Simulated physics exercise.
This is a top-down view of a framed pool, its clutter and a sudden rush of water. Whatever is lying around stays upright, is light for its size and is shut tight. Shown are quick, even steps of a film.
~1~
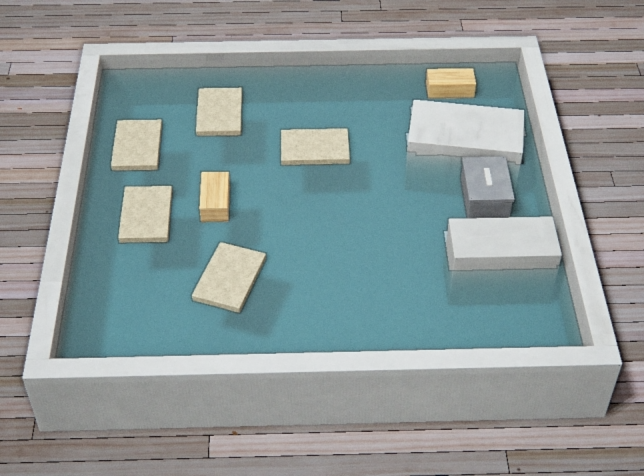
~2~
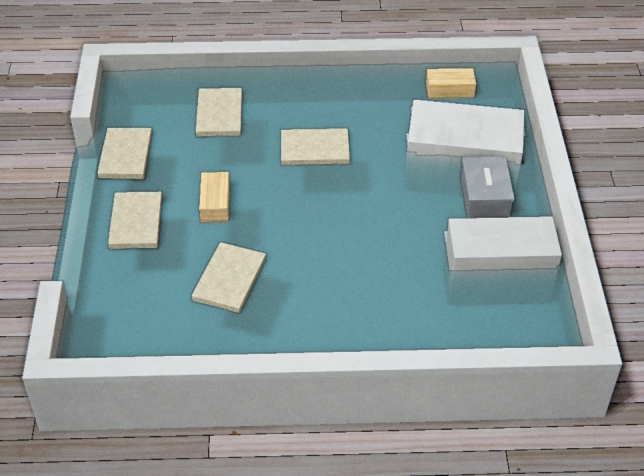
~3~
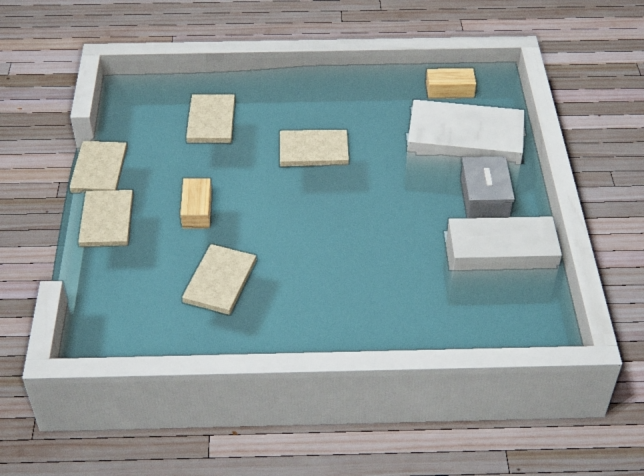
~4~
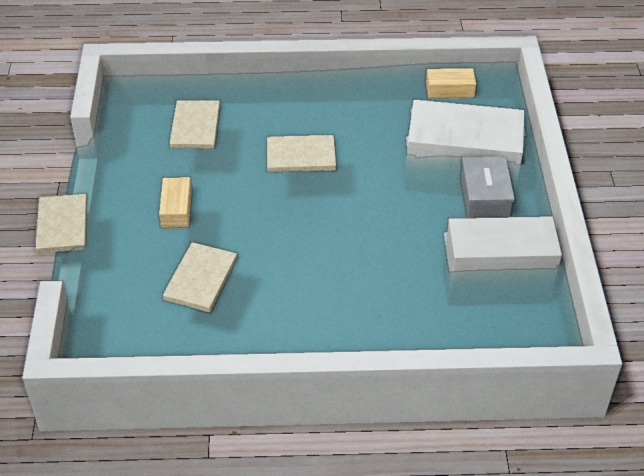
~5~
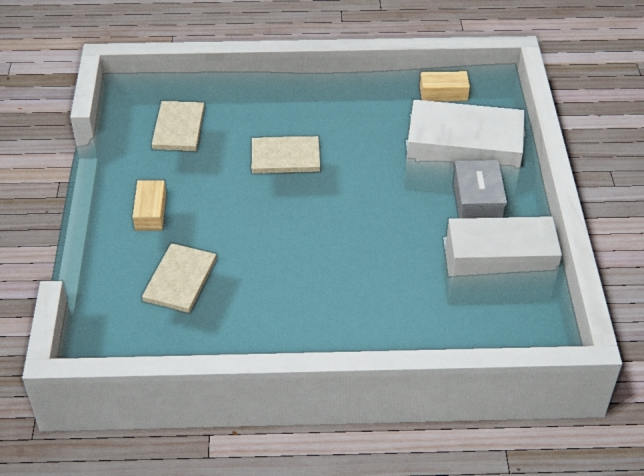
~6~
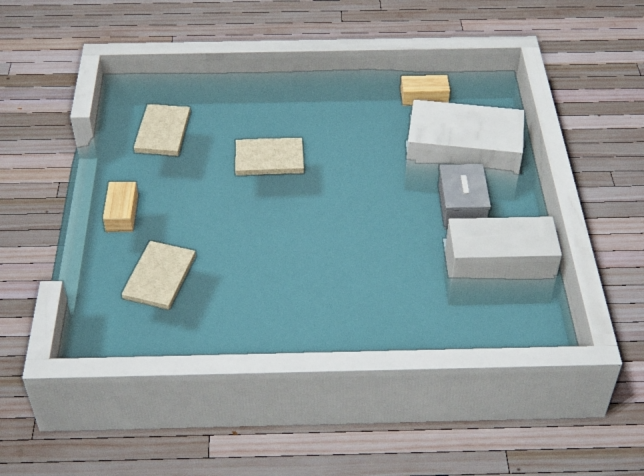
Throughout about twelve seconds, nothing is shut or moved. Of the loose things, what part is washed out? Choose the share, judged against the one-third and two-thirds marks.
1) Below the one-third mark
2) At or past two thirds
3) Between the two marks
Answer: 2.
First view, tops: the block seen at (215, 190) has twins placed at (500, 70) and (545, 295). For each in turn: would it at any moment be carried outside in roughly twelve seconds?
One after the other: Kept in, left behind.
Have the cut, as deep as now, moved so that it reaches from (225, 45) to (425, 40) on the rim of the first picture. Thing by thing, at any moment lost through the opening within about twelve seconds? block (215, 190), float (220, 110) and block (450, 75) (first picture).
Okay, so: Makes it outside for the first, makes it outside for the second, makes it outside for the third.
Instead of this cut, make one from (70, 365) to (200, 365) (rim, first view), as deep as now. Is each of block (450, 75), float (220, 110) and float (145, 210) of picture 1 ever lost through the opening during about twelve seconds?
In the order given: Retained, retained, flushed out.
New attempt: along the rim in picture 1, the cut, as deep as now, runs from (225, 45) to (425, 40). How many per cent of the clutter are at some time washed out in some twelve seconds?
60 %.
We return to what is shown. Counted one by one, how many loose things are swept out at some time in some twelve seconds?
The figure is 6.
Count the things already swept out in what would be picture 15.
The number comes out at 5.
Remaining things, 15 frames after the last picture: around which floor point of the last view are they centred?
In the last view, somewhere about (299, 191).
A moment on, 3 of 8 are out; 5 afloat.
Next, 5 of 8 are out; 3 afloat.
Later, 5 of 8 are out; 3 afloat.
In the end, 6 of 8 are out; 2 afloat.
